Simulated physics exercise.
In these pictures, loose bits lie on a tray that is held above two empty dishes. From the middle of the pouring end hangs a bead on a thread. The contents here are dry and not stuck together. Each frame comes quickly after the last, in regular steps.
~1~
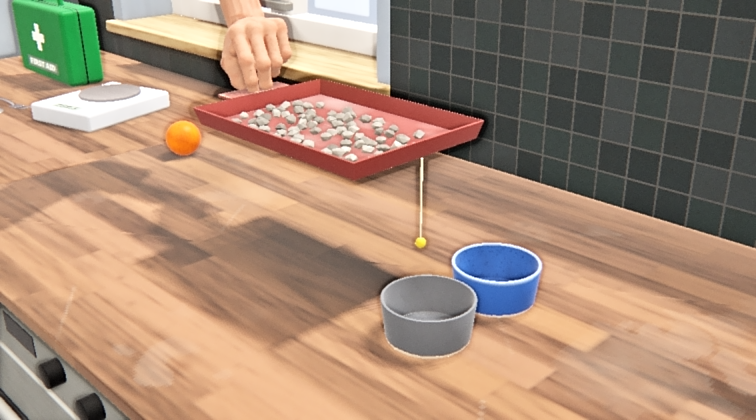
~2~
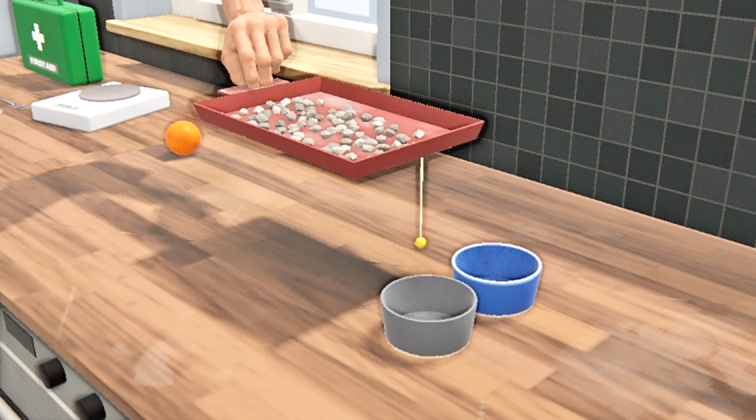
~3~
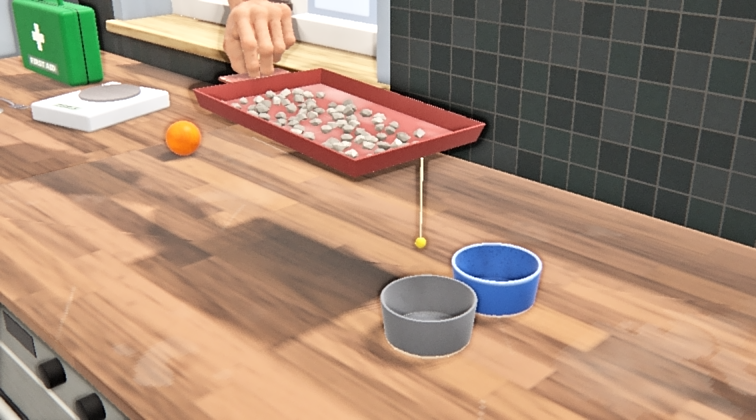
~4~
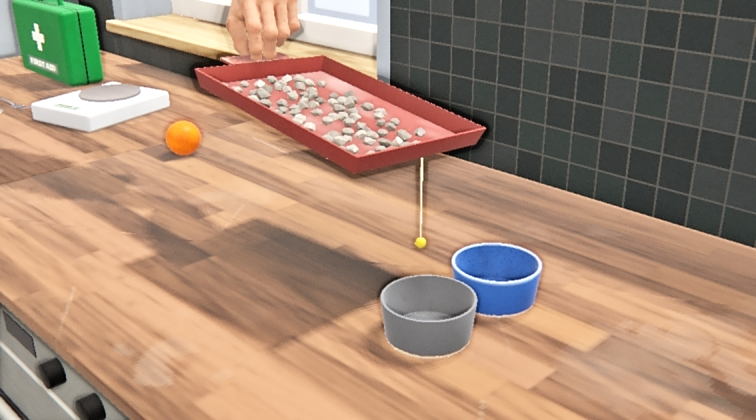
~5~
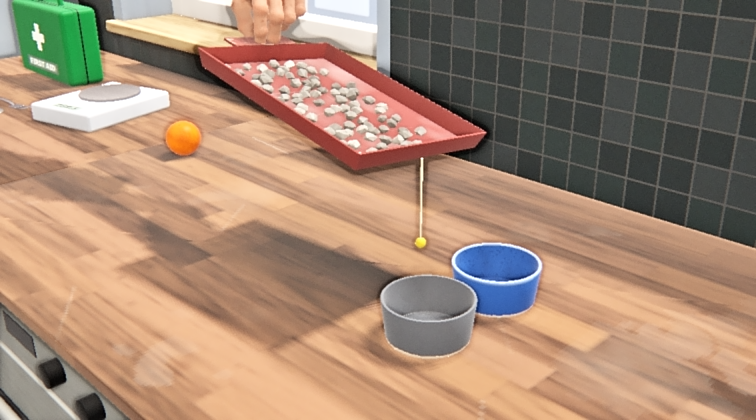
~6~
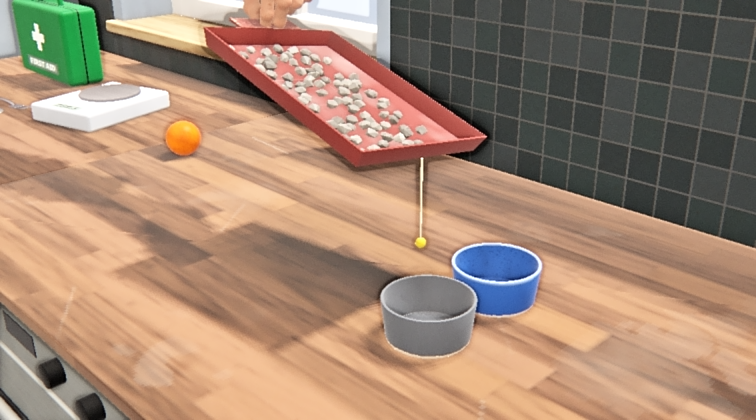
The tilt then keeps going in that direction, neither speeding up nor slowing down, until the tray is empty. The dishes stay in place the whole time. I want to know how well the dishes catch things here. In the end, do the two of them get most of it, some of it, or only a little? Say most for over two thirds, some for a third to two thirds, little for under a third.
They get only a little.
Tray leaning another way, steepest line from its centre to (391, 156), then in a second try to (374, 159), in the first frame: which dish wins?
One after the other: The leftmost dish, the leftmost dish.
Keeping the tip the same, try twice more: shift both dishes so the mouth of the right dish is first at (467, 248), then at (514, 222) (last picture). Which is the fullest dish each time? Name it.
Result 1: The right-hand one; result 2: The left-hand one.
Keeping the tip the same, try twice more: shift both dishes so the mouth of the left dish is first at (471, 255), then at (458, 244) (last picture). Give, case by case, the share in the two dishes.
Respectively 60 percent and 70 percent.
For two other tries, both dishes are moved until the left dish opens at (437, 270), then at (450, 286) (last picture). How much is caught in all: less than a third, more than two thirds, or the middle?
Case one, over two thirds; case two, under a third.
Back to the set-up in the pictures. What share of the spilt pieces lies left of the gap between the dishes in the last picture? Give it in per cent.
Left portion: Around 40 %.
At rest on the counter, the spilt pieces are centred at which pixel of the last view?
Estimated middle: Around (483, 262).
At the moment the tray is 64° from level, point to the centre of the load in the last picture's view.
Load centre: Approx. (452, 138).
Shortly afterwards, tray tipped steeply; all but a few on the tray; a little in the air.
Next, tray tipped past a quarter turn; near a quarter on the tray; a little in the right dish; near half outside both; near a quarter in the air.
Some moments later, tray tipped past a quarter turn; near a quarter in the right dish; the bulk outside both.
In the end, tray tipped past a quarter turn; none at all in the left dish; near a quarter in the right dish; the bulk outside both.
